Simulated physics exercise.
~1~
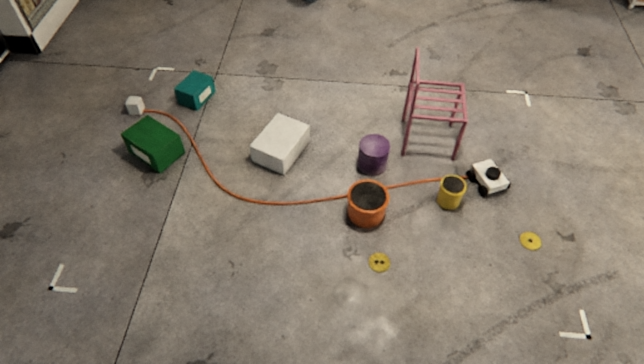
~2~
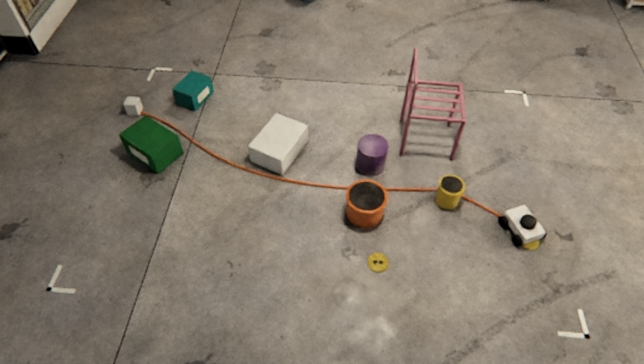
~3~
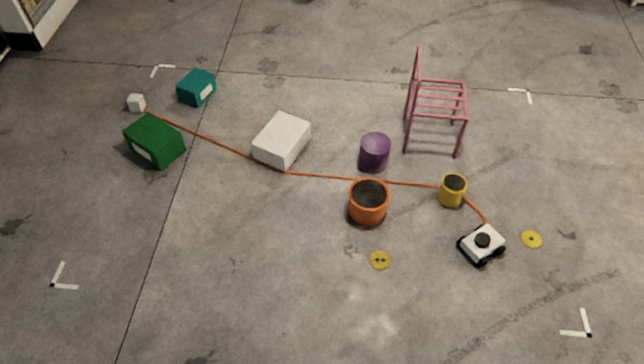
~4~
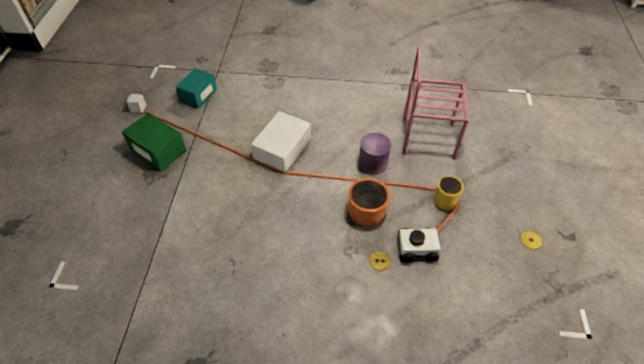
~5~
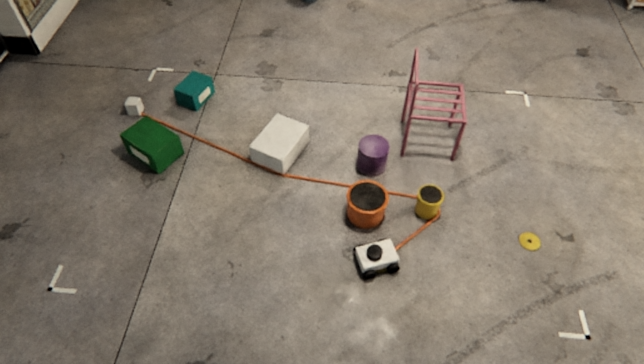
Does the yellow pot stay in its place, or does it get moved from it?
It gets moved from its place. As the cart heads left with the lead bent around the pot, the yellow pot shifts a little to the left, closer to the orange pot.
